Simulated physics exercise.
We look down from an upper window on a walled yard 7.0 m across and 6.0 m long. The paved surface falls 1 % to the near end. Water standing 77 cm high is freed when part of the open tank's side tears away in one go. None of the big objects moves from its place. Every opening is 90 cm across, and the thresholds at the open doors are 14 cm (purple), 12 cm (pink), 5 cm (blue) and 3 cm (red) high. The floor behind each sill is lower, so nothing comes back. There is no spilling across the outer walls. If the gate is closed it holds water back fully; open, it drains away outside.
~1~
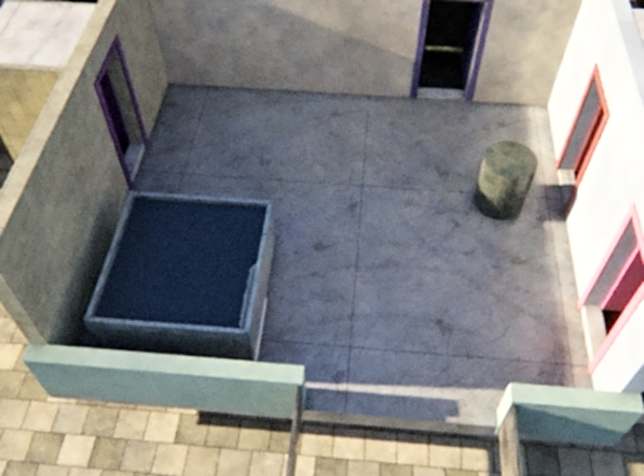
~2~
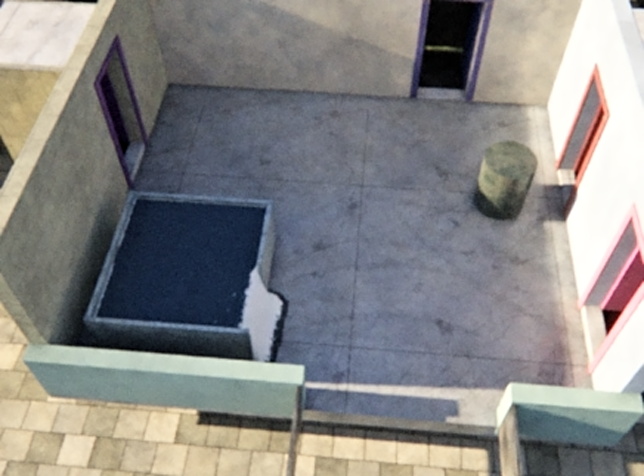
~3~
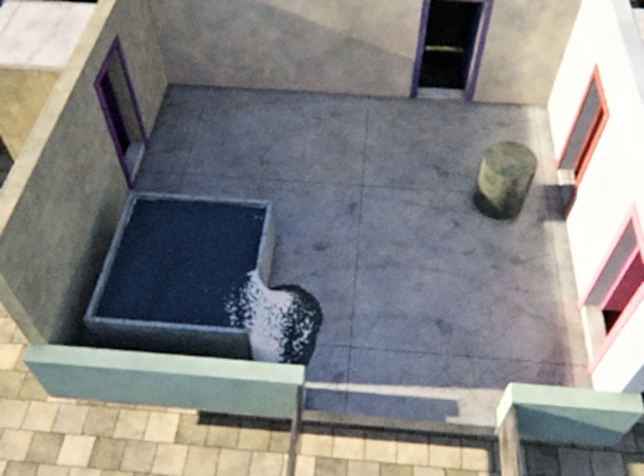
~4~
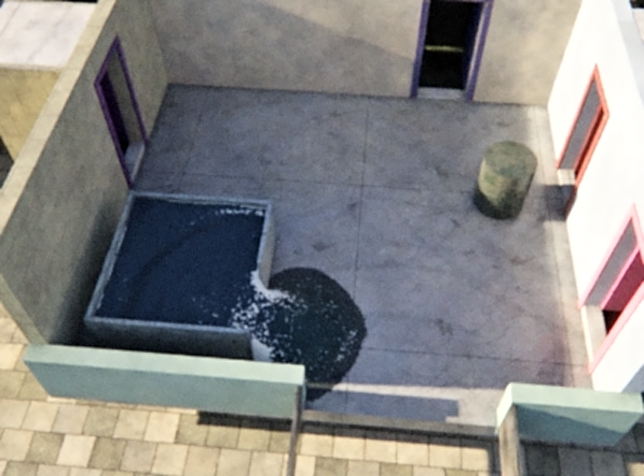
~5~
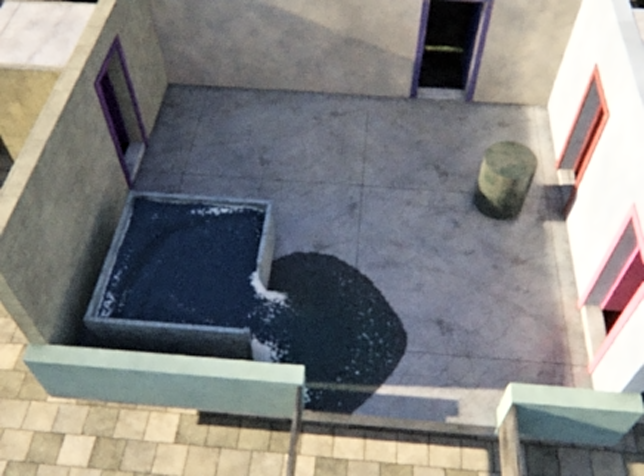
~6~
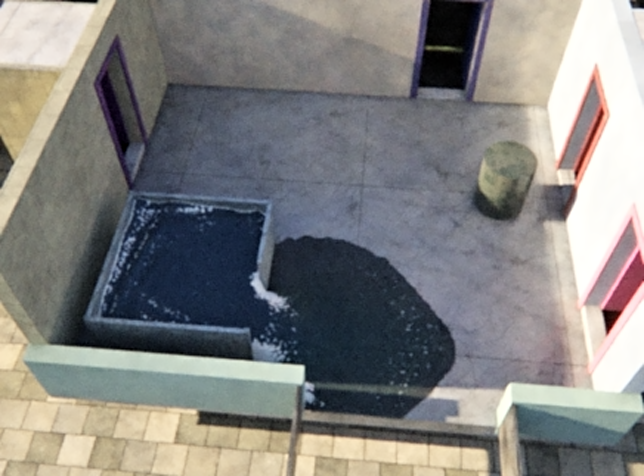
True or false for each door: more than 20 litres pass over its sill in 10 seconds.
Per door: The purple door: False; the pink door: True; the blue door: False; the red door: True.
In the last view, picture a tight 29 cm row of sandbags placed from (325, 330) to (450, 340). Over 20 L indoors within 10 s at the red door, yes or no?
Red: Exceeded.
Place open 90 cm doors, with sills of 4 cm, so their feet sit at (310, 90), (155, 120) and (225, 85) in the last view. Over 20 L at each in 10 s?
So, in the order given, it's shy of the mark, then shy of the mark, then shy of the mark.
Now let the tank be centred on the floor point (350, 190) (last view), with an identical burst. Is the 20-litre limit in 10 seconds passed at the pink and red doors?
Pink gets more than that, red gets more than that.
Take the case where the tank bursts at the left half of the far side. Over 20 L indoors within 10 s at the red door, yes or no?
Then red exceeds it.
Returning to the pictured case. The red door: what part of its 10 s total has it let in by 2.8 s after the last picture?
Roughly 10 percent is in by then.
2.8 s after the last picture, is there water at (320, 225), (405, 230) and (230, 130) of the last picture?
Well, the first is untouched by it, the next drenched, the last untouched by it.
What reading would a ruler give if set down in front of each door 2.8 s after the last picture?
Door by door in cm, purple shows 0, pink shows 20, blue shows 0, red shows 7.
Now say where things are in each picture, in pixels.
In the first frame, the open tank at (186, 260) is whole and still, 77 cm deep.
In the second frame, water pours out at (255, 318) and has run 0.6 m, to a hidden place; typically 9 cm deep outside, 77 cm at the open tank's back.
In the third frame, water pours out at (255, 319) and has run 0.9 m, to (312, 303); typically 12 cm deep outside, 77 cm at the open tank's back.
In the fourth frame, water pours out at (255, 320) and has run 1.4 m, to (357, 318); typically 9 cm deep outside, 77 cm at the open tank's back.
In the fifth frame, the front is at (399, 351), 2.0 m from the gap at (255, 319); 3.7 m2 of floor is under water; 73 cm left at the back of the open tank.
In the sixth frame, the front is at (447, 359), 2.7 m from the gap at (255, 319); 5.4 m2 of floor is under water; 65 cm left at the back of the open tank.
Then, 0.7 s after the last picture water covers 30 % of the floor and is deepest (44 cm) near (260, 340); purple door not reached, pink door 12 cm at the sill, 0 L in, blue door not reached, red door not reached.
Then, 1.5 s after the last picture water covers 35 % of the floor and is deepest (40 cm) near (596, 404); purple door not reached, pink door 26 cm at the sill, 24 L in, blue door not reached, red door not reached.
Then, 2.8 s after the last picture water covers 45 % of the floor and is deepest (26 cm) near (260, 340); purple door not reached, pink door 20 cm at the sill, 92 L in, blue door not reached, red door 7 cm at the sill, 7 L in.
Then, 5.3 s after the last picture water covers 65 % of the floor and is deepest (16 cm) near (598, 417); purple door not reached, pink door 15 cm at the sill, 134 L in, blue door 5 cm at the sill, 0 L in, red door 7 cm at the sill, 40 L in.
Then, 9.3 s after the last picture water covers 95 % of the floor and is deepest (8 cm) near (258, 352); purple door not reached, pink door 7 cm at the sill, 139 L in, blue door 3 cm at the sill, 1 L in, red door 4 cm at the sill, 61 L in.
